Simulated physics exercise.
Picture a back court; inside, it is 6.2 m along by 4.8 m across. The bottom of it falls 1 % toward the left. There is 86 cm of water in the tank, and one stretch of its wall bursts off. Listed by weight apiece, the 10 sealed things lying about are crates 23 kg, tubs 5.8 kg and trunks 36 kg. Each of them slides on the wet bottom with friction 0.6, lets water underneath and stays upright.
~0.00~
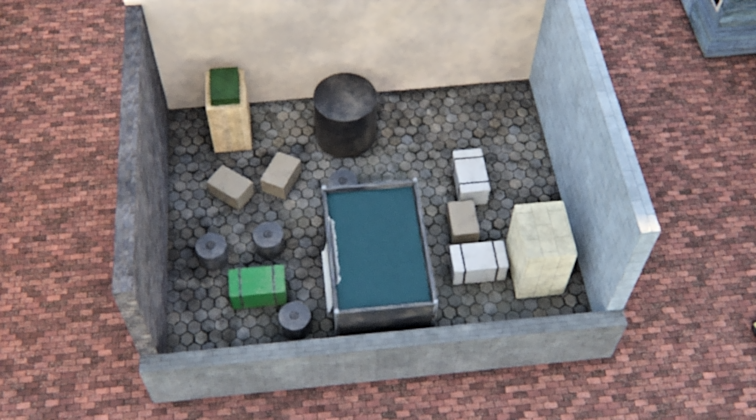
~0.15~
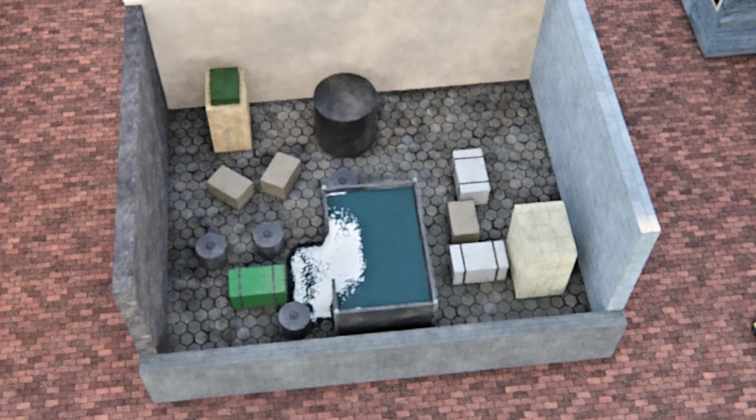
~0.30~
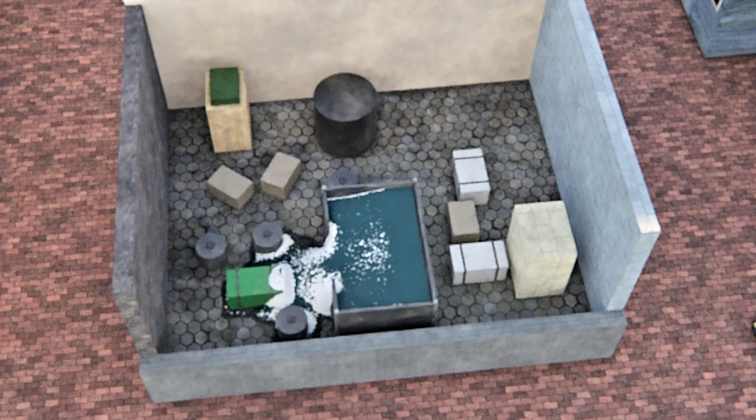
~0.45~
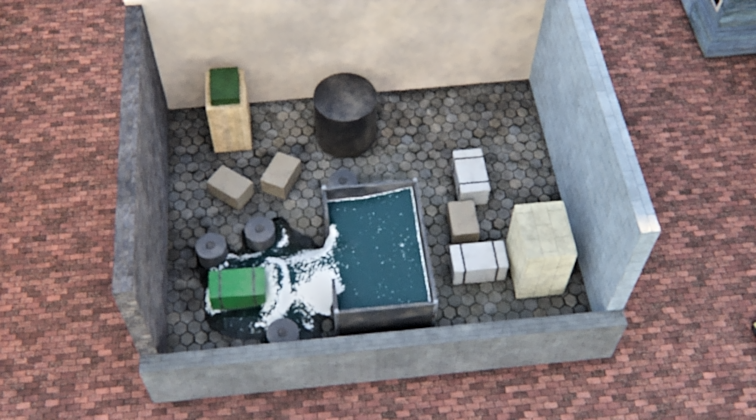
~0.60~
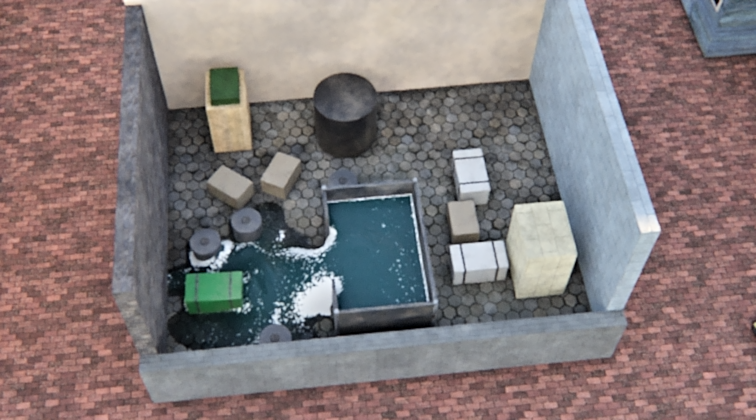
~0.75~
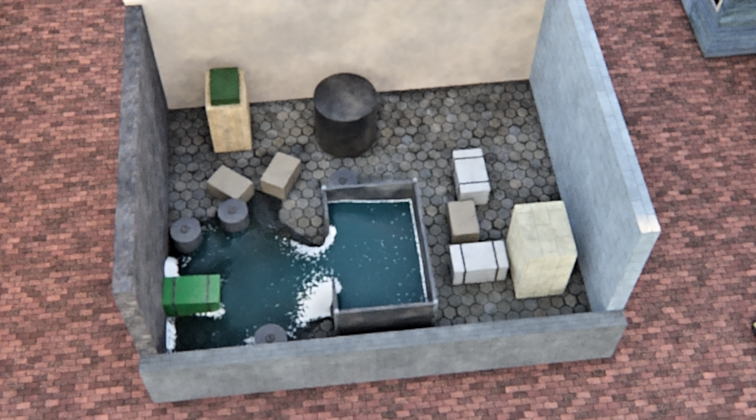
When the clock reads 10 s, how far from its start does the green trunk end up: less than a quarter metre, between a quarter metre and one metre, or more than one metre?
It ends up more than one metre from its start.
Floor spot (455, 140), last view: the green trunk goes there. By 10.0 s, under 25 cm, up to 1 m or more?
In the end it keeps its place.
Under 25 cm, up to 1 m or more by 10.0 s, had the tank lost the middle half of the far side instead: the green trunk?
In that scenario the green trunk would have stayed in place.
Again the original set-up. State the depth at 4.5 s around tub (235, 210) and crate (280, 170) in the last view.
Around 24 cm and 7 cm.
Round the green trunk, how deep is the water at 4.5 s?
18 cm or so.
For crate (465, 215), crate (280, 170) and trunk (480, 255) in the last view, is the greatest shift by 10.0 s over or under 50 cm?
Results in listed order: Falls short / exceeds / falls short.
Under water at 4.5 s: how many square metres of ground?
Roughly 20 m2 of it is wet.
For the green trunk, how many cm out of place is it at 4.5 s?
By that time, close to 200 cm.
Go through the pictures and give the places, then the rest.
The first frame shows the green trunk at (257, 281), on the bottom; 2.5 m2 under water; 0 of 10 have shifted.
The second frame shows the green trunk at (257, 281) rests on the ground; 3.2 m2 under water; 0 of 10 have shifted.
The third frame shows the green trunk at (255, 281), on the bottom, 3 cm from its start; water covers 4.1 m2; 1 of 10 have shifted.
The fourth frame shows the green trunk at (237, 282), on the bottom, 29 cm from its start; water covers 5.3 m2; 3 of 10 have shifted.
The fifth frame shows the green trunk at (214, 286), on the bottom, 62 cm from its start; 6.6 m2 under water; 4 of 10 have shifted.
The sixth frame shows the green trunk at (191, 289) rests on the ground, 94 cm from its start; 7.9 m2 under water; 4 of 10 have shifted.
After 2.0 s the green trunk is near (198, 265), 0.8 m from its start, afloat; 4 afloat.
After 4.5 s the green trunk is near (224, 177), 1.9 m from its start, afloat; 4 afloat.
After 7.0 s the green trunk is near (325, 188), 1.9 m from its start, afloat; 6 afloat.
After 10.0 s the green trunk is near (364, 187), 2.2 m from its start, afloat; 5 afloat.
